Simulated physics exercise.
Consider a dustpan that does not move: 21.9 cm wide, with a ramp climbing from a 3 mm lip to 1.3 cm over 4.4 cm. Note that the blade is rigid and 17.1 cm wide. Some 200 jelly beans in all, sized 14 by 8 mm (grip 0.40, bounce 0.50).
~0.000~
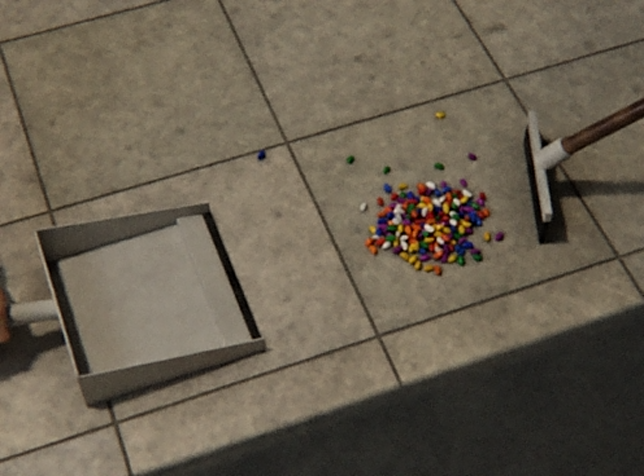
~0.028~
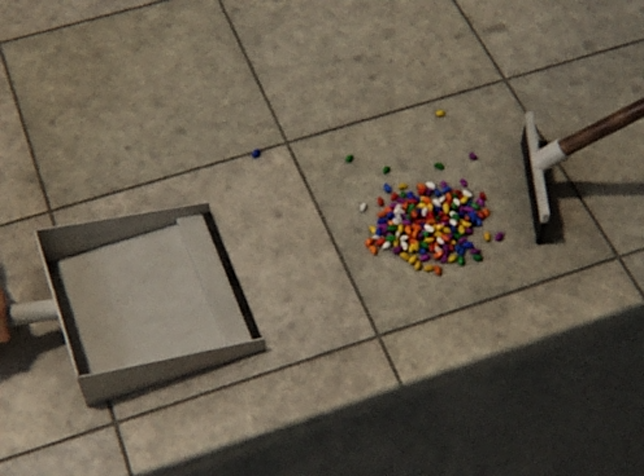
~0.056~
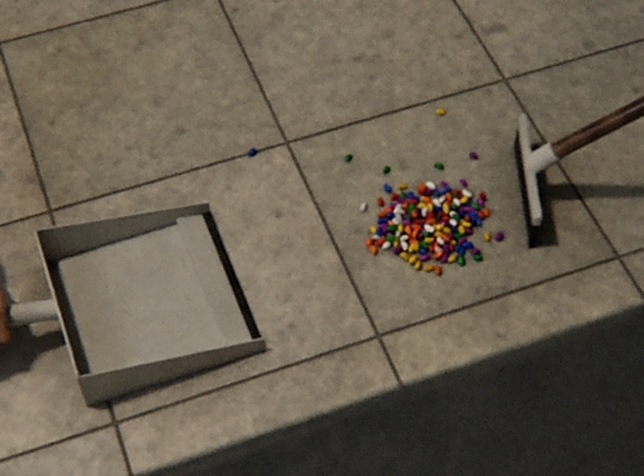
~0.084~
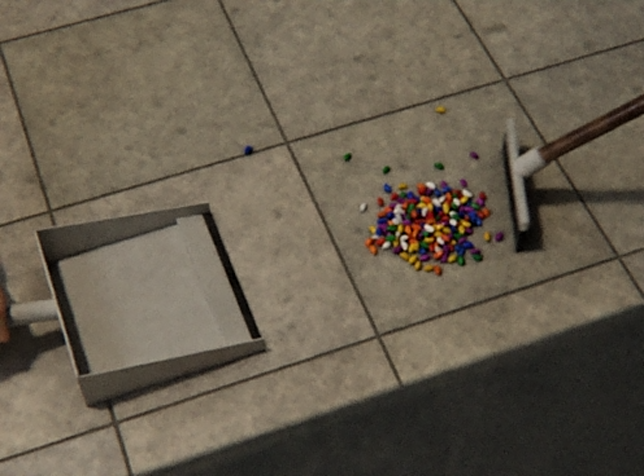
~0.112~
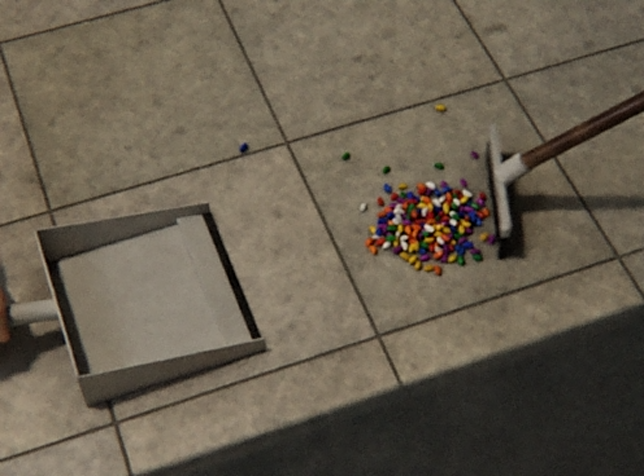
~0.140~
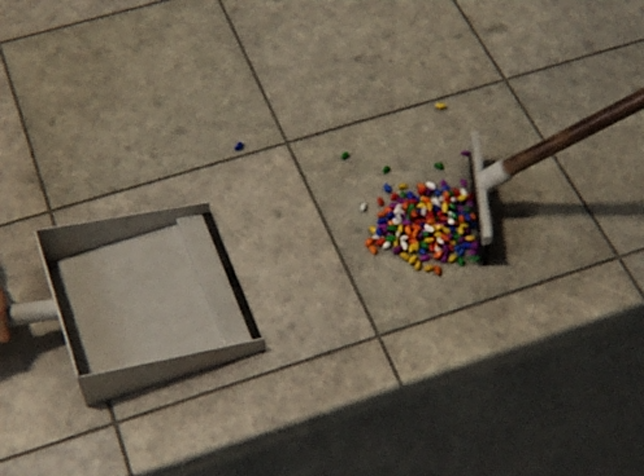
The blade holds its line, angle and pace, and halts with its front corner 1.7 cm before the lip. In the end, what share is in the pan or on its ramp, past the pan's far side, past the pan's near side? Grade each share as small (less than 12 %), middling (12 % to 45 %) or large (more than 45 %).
Pan - middling, far side - middling, near side - small.
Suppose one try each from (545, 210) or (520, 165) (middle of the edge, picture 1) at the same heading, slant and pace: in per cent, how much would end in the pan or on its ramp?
Some 15 and 20 per cent.
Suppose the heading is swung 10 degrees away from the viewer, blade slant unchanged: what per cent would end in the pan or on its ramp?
Then about 25 per cent.
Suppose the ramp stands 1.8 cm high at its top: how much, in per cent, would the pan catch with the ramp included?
15 per cent.
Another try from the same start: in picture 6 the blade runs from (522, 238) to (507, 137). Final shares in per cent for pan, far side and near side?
You'd see pan at 0, far at 0 and near at 10.
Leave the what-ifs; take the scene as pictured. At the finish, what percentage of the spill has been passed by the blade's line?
Near 15 percent, give or take.
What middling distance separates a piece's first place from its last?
Median shift: Approx. 26 cm.
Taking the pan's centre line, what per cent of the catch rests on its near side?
Estimate: Close to 60 %.
After 0.30 s, middle of the blade 17 cm from the lip; 0 % over the lip, far side 5 %, near side 0 %.
After 0.40 s, middle of the blade 8 cm from the lip; 0 % over the lip, far side 10 %, near side 0 %.
After 0.64 s, middle of the blade 5 cm from the lip; 20 % over the lip, far side 15 %, near side 5 %.
At rest (2.4 s), pan 20 %, far side 15 %, near side 5 %, in front of the lip or behind the blade 60 %.
